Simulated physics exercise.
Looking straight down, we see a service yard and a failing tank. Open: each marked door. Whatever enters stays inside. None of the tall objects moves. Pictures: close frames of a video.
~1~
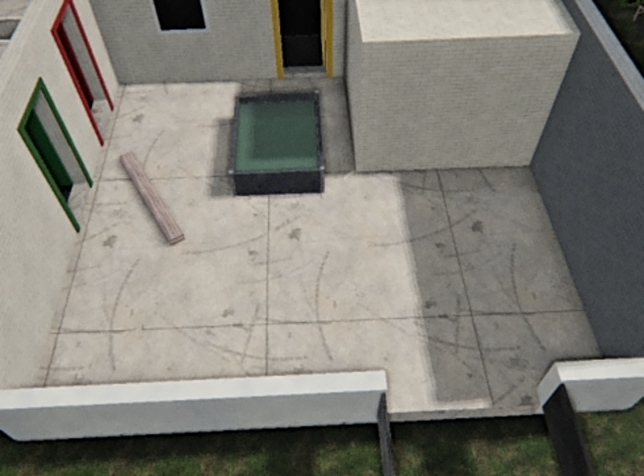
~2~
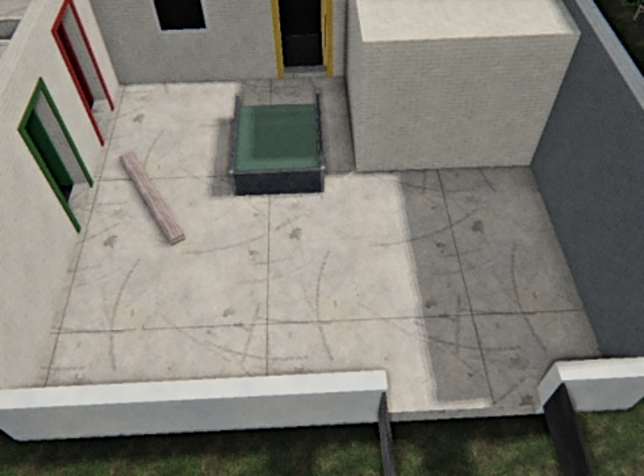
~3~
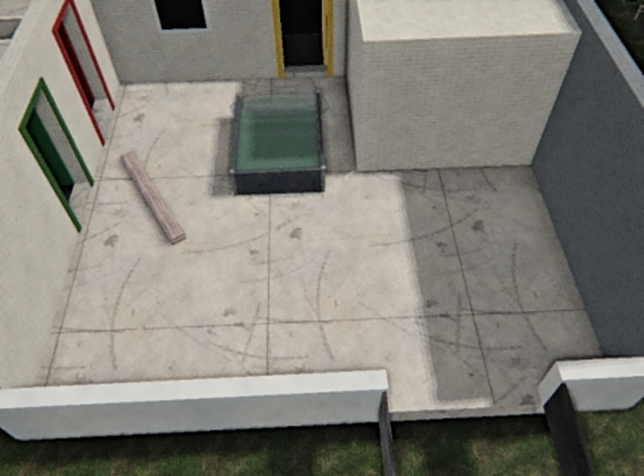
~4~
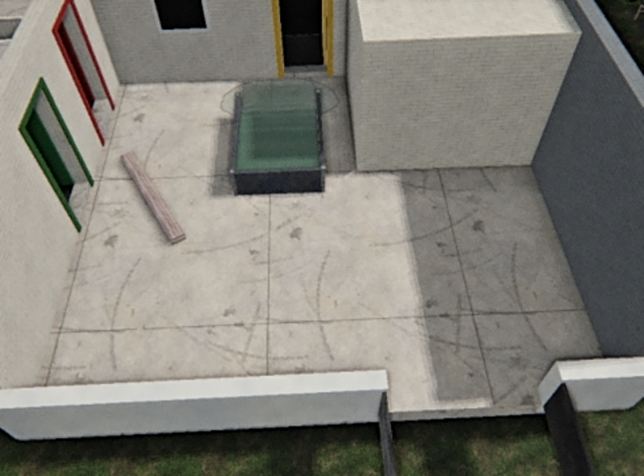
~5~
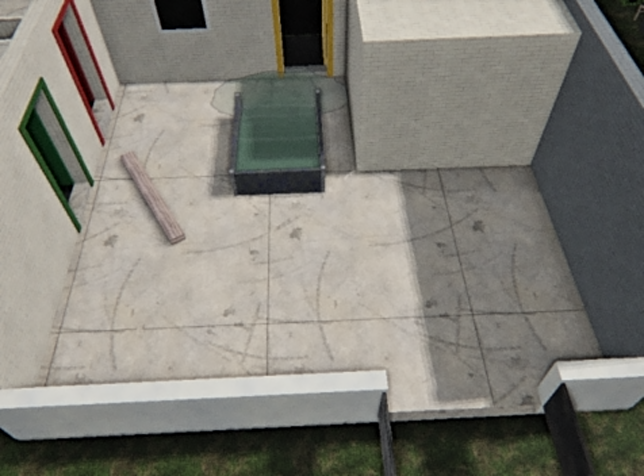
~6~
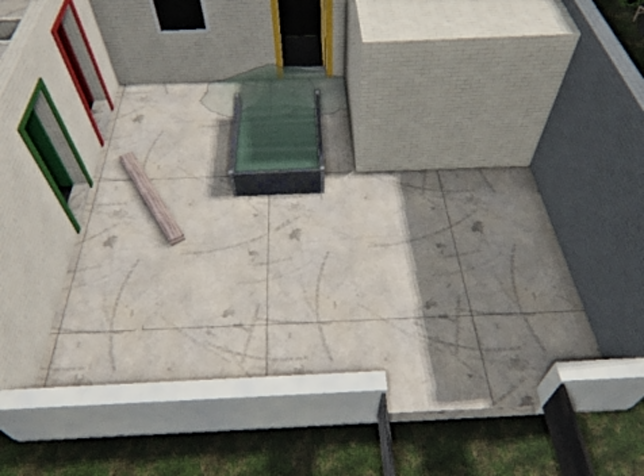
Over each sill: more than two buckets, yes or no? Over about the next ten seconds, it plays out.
Green door: No, not more; red door: No, not more; yellow door: Yes, more.
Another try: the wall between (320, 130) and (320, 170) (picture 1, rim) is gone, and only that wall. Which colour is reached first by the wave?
It's the door marked yellow.
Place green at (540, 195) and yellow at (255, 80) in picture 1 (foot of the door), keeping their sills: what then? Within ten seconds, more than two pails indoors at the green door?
Taken on its own, the green door stays beneath the limit.
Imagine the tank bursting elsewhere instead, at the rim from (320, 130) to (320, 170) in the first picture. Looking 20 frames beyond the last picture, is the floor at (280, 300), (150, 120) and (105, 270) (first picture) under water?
Respectively: Parched, parched and parched.
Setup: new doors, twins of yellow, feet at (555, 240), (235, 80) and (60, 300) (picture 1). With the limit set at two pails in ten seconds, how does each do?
Reading them off: Comes out lower, comes out higher, comes out lower.
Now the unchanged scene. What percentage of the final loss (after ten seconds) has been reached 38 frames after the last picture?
That comes to 75 per cent, as I work it out.
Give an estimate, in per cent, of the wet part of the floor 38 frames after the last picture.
I reckon 55 per cent or so.
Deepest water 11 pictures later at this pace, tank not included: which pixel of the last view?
It will be deepest around (338, 78).
A moment on, water covers 10 % of the floor; the green door not reached, the red door not reached, the yellow door over two buckets in.
Next, water covers 15 % of the floor; the green door not reached, the red door not reached, the yellow door far over two buckets in.
Then, water covers 25 % of the floor; the green door wet at the sill, nothing in, the red door wet at the sill, nothing in, the yellow door far over two buckets in.
Later, water covers 55 % of the floor; the green door wet at the sill, nothing in, the red door wet at the sill, nothing in, the yellow door far over two buckets in.
In the end, water covers 60 % of the floor; the green door wet at the sill, nothing in, the red door wet at the sill, nothing in, the yellow door far over two buckets in.
